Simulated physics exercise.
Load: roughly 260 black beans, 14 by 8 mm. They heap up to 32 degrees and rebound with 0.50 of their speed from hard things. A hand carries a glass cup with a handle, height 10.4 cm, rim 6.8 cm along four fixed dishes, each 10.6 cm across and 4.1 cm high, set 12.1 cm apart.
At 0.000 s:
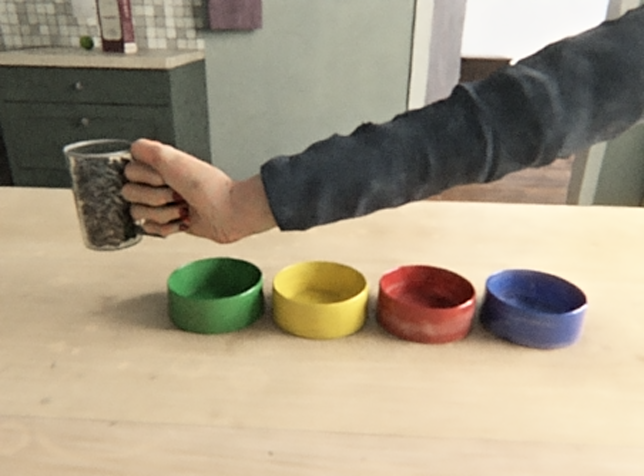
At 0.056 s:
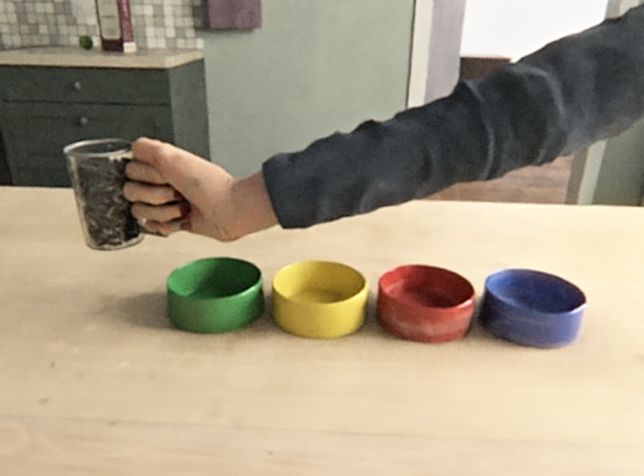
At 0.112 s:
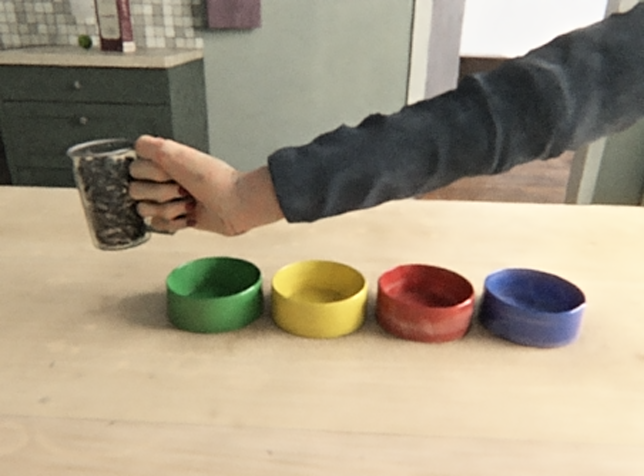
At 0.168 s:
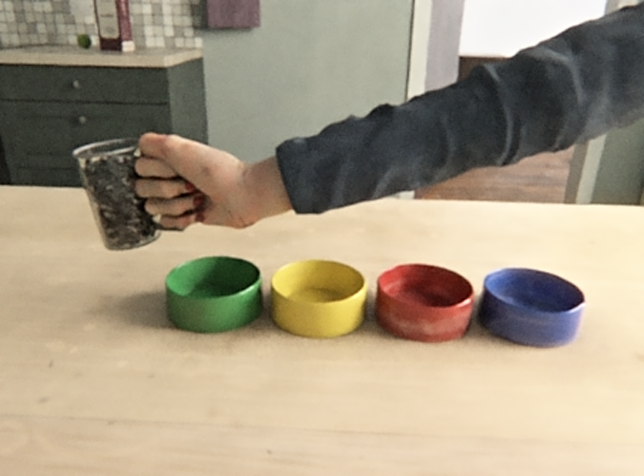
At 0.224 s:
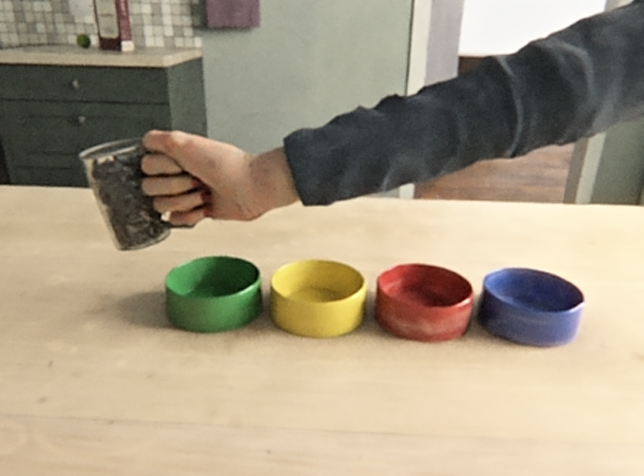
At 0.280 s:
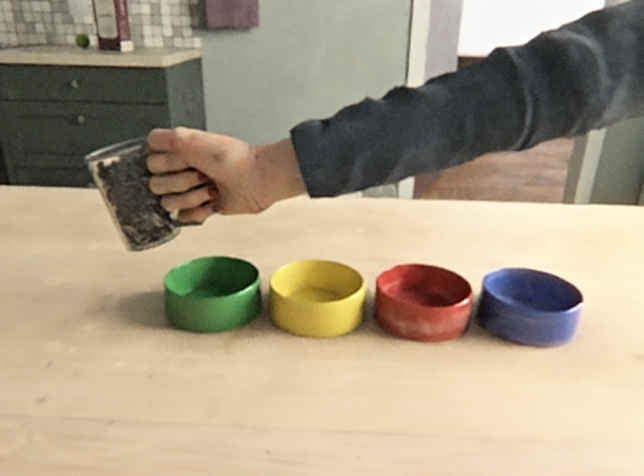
On a wooden table, a hand moves a cup of black beans right, tilting it slightly.
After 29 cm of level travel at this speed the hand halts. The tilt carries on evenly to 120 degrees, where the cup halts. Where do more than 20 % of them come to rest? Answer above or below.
Red: Below, blue: Below, green: Below, yellow: Above, counter: Below.
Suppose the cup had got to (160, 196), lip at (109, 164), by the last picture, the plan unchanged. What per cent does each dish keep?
Red 0; blue 0; green 0; yellow 100.
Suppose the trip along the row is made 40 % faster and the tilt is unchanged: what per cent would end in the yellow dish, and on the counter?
In that case yellow 100, counter 0.
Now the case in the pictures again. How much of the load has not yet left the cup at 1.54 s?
About 95 per cent.
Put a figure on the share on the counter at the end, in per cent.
Some 5 per cent.
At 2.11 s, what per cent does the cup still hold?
Roughly 25 per cent.
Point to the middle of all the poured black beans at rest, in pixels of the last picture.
At about (308, 295).
After 1.03 s, tilt 63 degrees; cup holds 100 %.
After 1.54 s, tilt 97 degrees; cup holds 95 %.
Then, at 2.11 s, tilt 120 degrees; cup holds 25 %, green 5 %, yellow 70 %.
At rest (2.8 s), red 0 %, blue 0 %, green 5 %, yellow 95 %, counter 5 %.
